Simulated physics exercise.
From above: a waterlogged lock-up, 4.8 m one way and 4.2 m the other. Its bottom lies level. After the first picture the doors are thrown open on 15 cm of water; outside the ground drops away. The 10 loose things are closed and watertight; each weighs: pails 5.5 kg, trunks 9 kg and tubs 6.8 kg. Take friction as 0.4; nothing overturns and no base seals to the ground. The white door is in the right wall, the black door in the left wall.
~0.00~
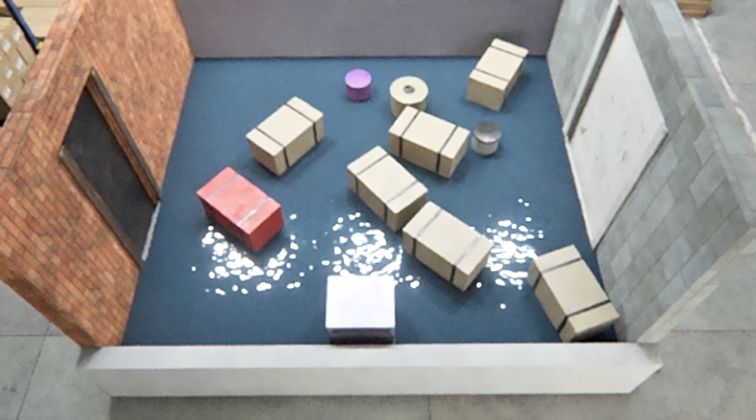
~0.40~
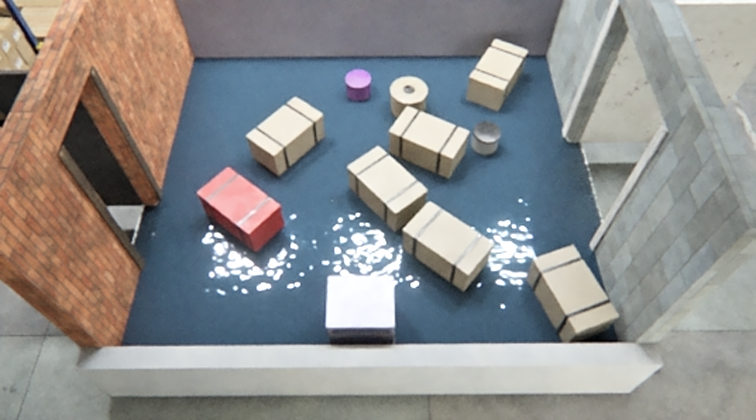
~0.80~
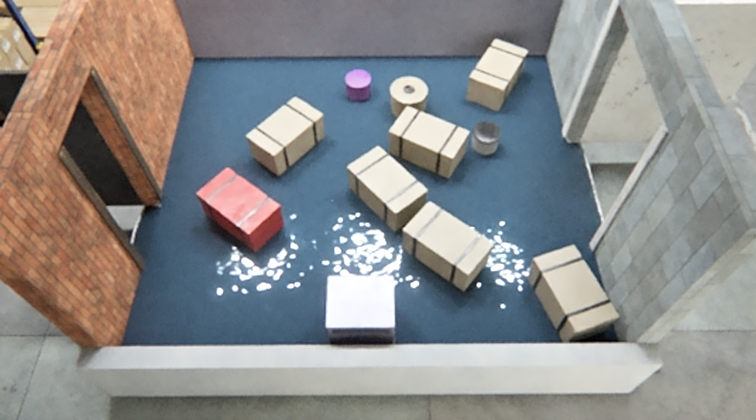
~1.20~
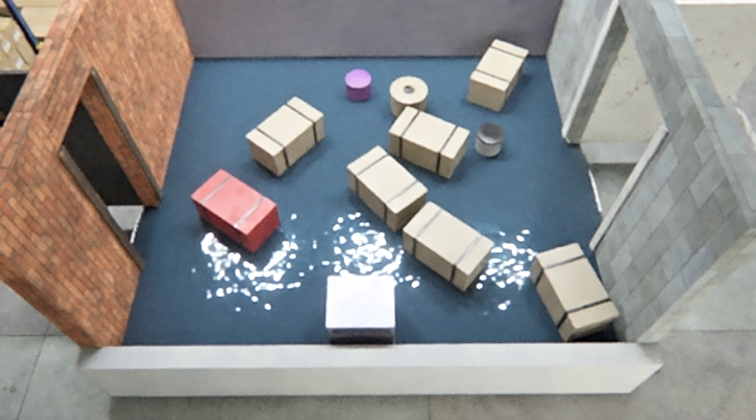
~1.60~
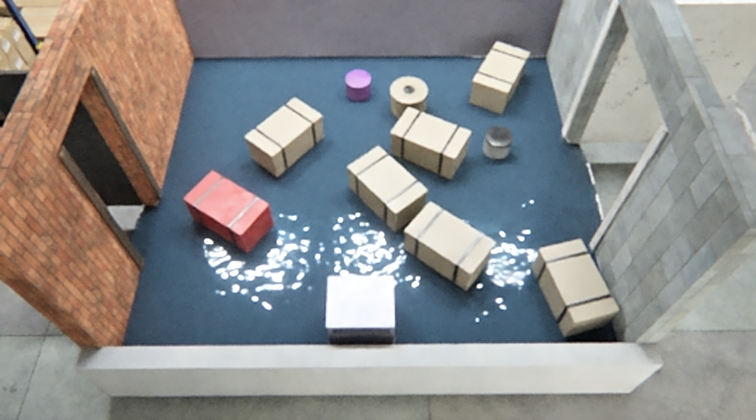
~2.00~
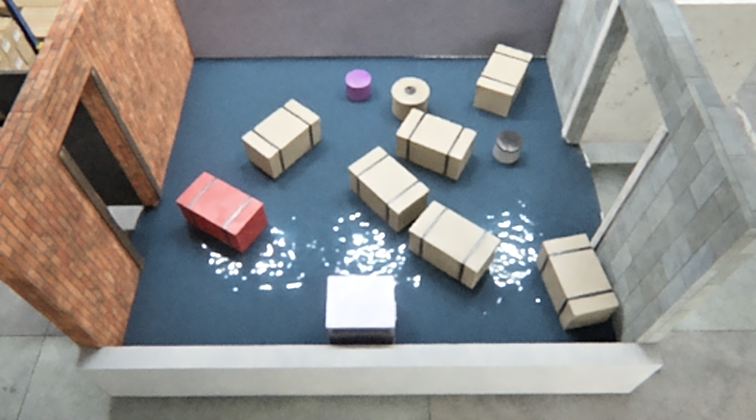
The white door on the right and the black door on the left opened on a flooded room, and after a pause the floating red trunk drifted slightly left while the clear tub edged right.
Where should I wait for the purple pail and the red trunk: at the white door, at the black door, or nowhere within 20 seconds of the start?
Purple pail: Neither one; red trunk: Black doorway.
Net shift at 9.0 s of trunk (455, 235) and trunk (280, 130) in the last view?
In turn: 120 cm, 40 cm.
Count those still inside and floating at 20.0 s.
1 of them.
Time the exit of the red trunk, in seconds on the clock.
At about 5.0 s.
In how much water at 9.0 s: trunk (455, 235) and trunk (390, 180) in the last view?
Roughly 9 and 9 cm.
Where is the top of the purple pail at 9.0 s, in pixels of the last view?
Near (399, 91).
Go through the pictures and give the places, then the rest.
The first frame shows the purple pail at (358, 79), afloat; the red trunk at (238, 199) floats; 15 cm deep round most things; 0 of 10 have shifted.
The second frame shows the purple pail at (358, 79), afloat; the red trunk at (238, 199) floats; about 2870 L in view; 0 of 10 have shifted.
The third frame shows the purple pail at (358, 79) floats; the red trunk at (238, 200), afloat; 15 cm deep round most things; 0 of 10 have shifted.
The fourth frame shows the purple pail at (358, 79), afloat; the red trunk at (233, 201), afloat, 5 cm from its start; 15 cm deep round most things; 1 of 10 have shifted.
The fifth frame shows the purple pail at (358, 79), afloat; the red trunk at (226, 202) floats, 13 cm from its start; about 2710 L in view; 3 of 10 have shifted.
The sixth frame shows the purple pail at (358, 79) floats; the red trunk at (219, 202), afloat, 20 cm from its start; 14 cm deep round most things; 7 of 10 have shifted.
After 4.0 s the purple pail is near (369, 87), 0.2 m from its start, afloat; the red trunk is near (174, 216), 0.7 m from its start, afloat; 0 of 10 are out; 10 afloat.
After 9.0 s the purple pail is near (399, 91), 0.5 m from its start, afloat; the red trunk has gone out by the black door; 5 of 10 are out; 5 afloat.
After 16.0 s the purple pail is near (428, 105), 0.9 m from its start, aground; the red trunk has gone out by the black door; 7 of 10 are out; 2 afloat.
After 20.0 s the purple pail is near (433, 105), 1.0 m from its start, aground; the red trunk has gone out by the black door; 8 of 10 are out; 1 afloat.
